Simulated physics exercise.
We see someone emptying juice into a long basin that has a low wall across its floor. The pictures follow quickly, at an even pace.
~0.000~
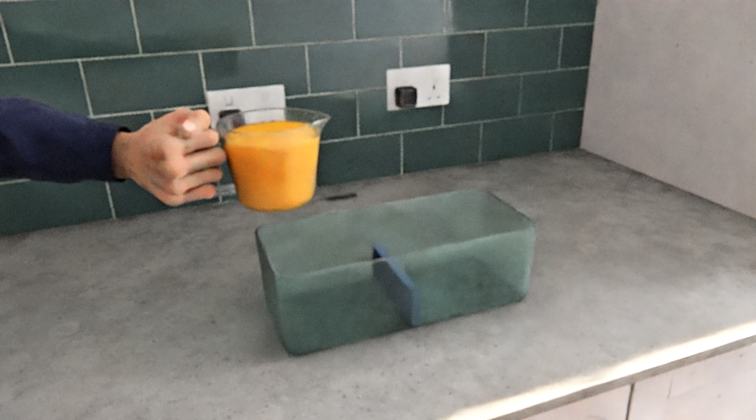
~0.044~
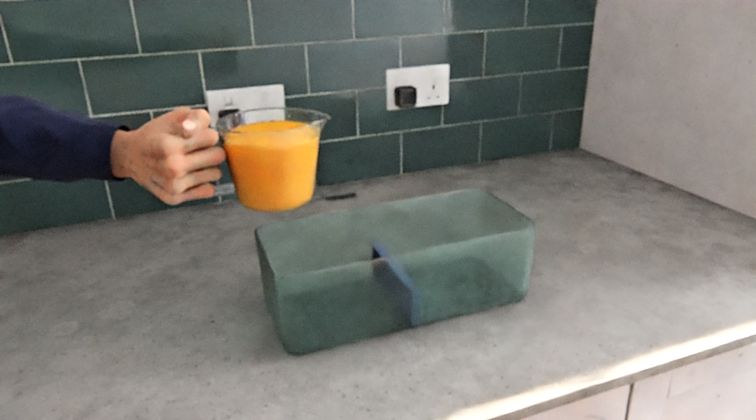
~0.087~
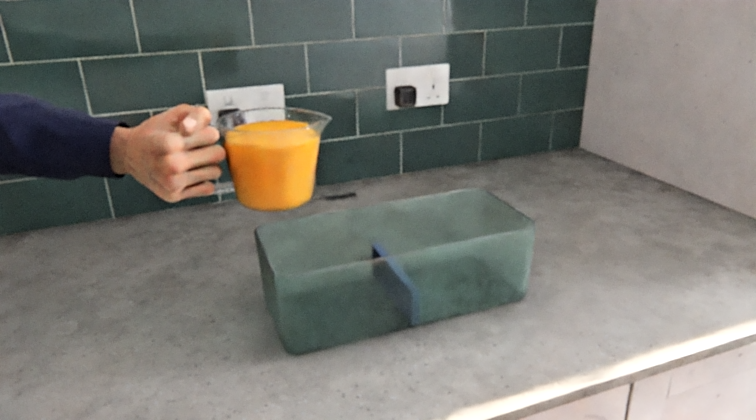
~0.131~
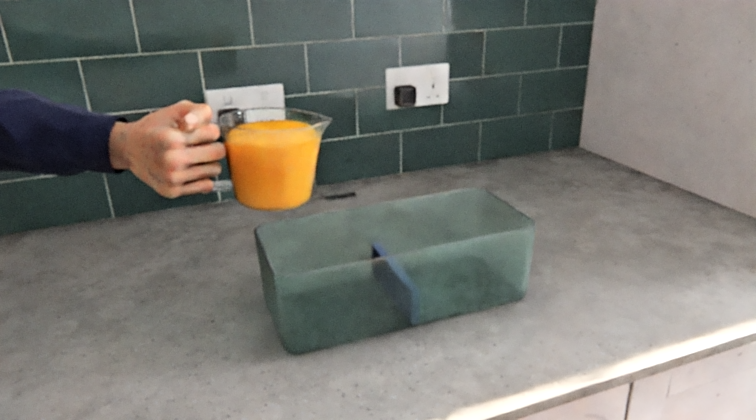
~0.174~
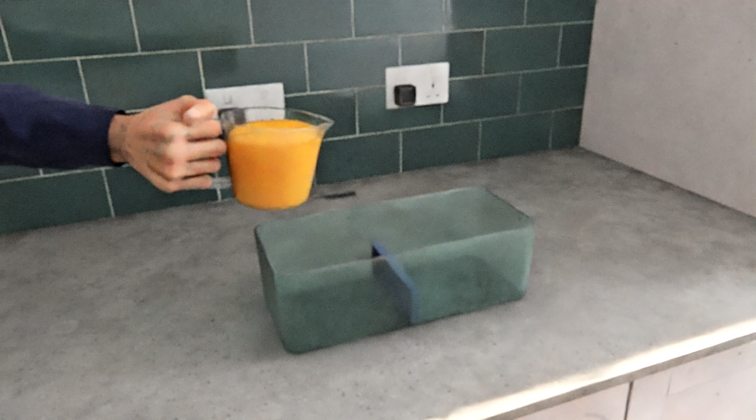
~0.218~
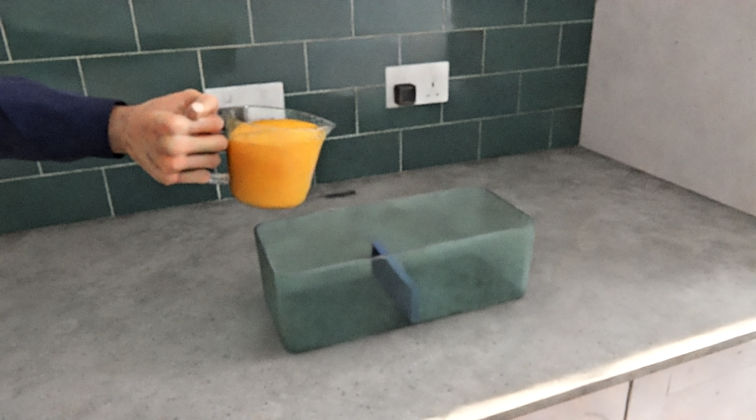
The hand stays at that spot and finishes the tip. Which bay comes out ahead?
It is the left one.
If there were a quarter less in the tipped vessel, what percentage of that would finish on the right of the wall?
Close to 5 per cent.
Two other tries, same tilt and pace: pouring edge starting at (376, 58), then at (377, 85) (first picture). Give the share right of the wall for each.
First some 90, then 90 per cent.
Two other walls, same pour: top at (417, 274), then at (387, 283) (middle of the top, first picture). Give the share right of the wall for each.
In turn 10 and 35 in a hundred.
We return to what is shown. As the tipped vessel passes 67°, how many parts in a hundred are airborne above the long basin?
About 20 per cent.
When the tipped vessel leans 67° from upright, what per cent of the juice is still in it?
It comes to 65 per cent or so.
Then, 0.62 s in, the tilt is 67° and 67 per cent is still to pour, 11 is left of the wall and 1 right of it.
Then, 0.90 s in, the tilt is 101° and 12 per cent is still to pour, 71 is left of the wall and 8 right of it.
Then, 1.21 s in, the tilt is 105° and 0 per cent is still to pour, 88 is left of the wall and 10 right of it.
Then, 1.54 s in, the tilt is 105° and 0 per cent is still to pour, 89 is left of the wall and 10 right of it.
Finally, 89 per cent lies left of the wall, 10 right of it and 1 outside.
